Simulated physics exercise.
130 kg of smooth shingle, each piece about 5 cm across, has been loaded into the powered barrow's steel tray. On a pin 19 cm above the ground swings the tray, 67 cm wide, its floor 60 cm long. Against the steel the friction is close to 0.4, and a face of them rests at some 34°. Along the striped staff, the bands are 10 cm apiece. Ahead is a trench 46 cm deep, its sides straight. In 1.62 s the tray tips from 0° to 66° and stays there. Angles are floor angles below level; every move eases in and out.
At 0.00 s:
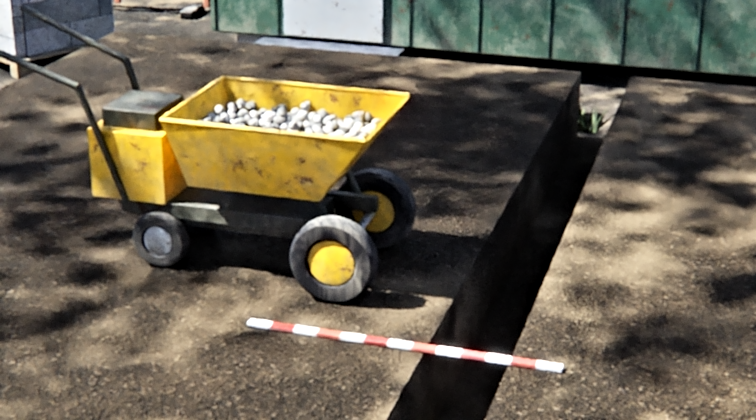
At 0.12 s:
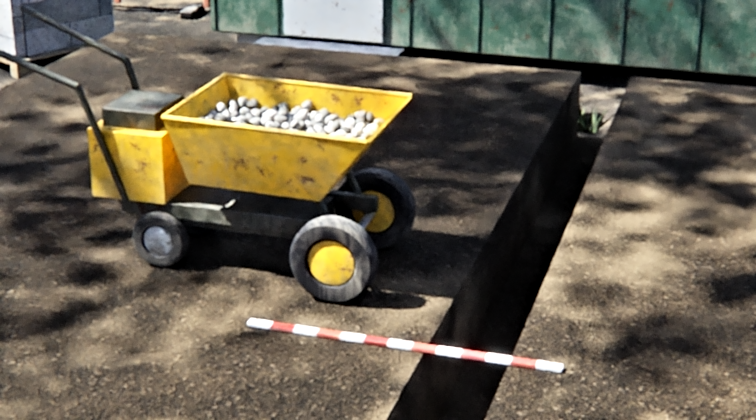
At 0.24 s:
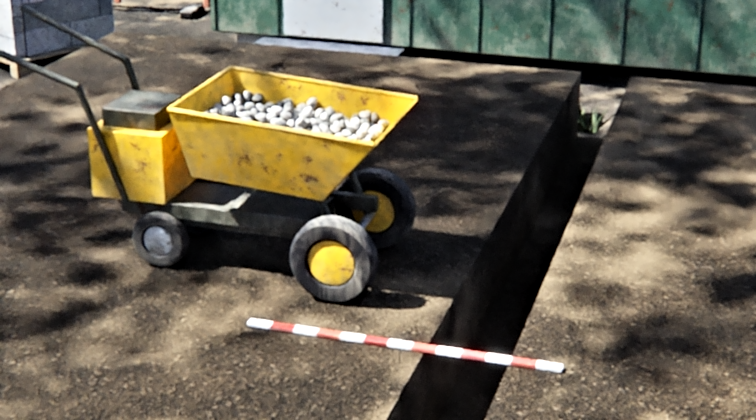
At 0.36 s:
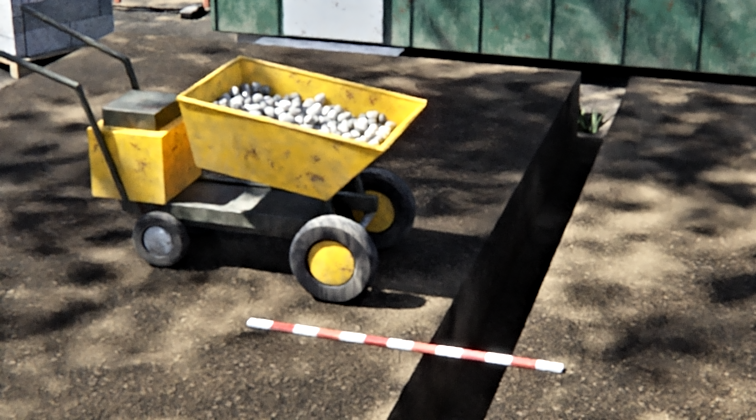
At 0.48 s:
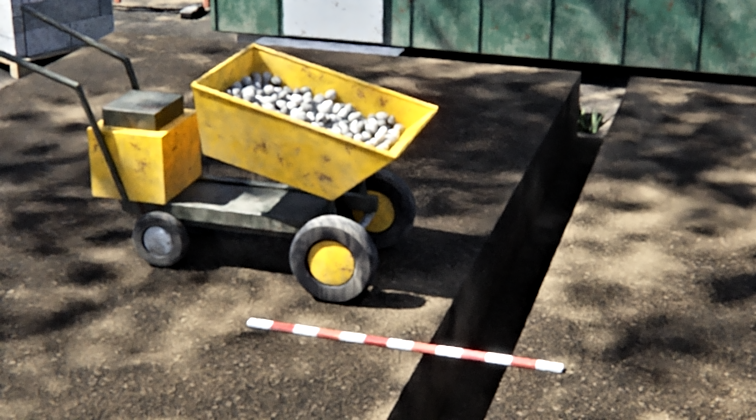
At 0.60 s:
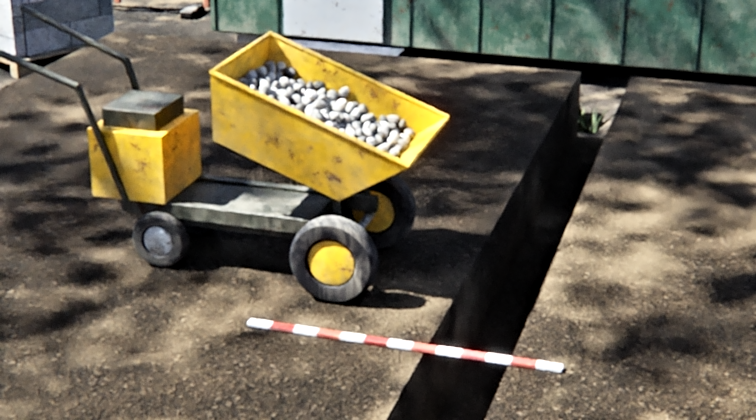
On sunlit, shadow-dappled ground beside a green wall, a yellow wheeled barrow stands near a dark trench and a red-and-white staff as its tray, loaded with grey stones, gradually tilts, the left end rising well above the frame.
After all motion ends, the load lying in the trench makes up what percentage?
It makes up about 70 per cent.
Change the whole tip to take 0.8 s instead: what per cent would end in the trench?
Close to 55 percent, then.
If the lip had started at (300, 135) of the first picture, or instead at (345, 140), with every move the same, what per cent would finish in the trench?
About 85 per cent from the first spot, about 90 from the second.
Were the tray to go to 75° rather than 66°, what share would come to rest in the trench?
Close to 65 per cent then.
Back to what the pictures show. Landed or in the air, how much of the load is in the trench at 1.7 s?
About 30 per cent by then.
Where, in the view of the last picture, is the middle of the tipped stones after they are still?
About (515, 366).
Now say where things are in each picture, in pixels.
In the first picture, the tray is at 0°, its lip at (365, 142); the top of the load is at (278, 118).
The second picture shows lip at (367, 143), floor tilted 1°, highest stones at (280, 117); the stones move at 0.2 m/s on average.
In the third picture, the tray is at 4°, its lip at (374, 145); the top of the load is at (257, 111); the stones move at 0.3 m/s on average.
The fourth picture shows lip at (384, 150), floor tilted 8°, highest stones at (243, 98); the stones move at 0.4 m/s on average.
The fifth picture shows lip at (396, 157), floor tilted 14°, highest stones at (250, 86); the stones move at 0.5 m/s on average.
The sixth picture shows lip at (409, 166), floor tilted 20°, highest stones at (264, 73); the stones move at 0.5 m/s on average.
After 1.2 s the floor is at 56°; 100 % in the tray; the foremost stones are at (469, 199).
After 1.7 s the floor is at 66°; 57 % in the tray, 28 % in the trench, 16 % past the trench; the foremost stones are at (607, 309).
After 2.1 s the floor is at 66°; 30 % in the tray, 41 % in the trench, 29 % past the trench; the foremost stones are at (693, 318).
After 4.0 s the floor is at 66°; 0 % in the tray, 70 % in the trench, 30 % past the trench; the foremost stones are at (742, 323).
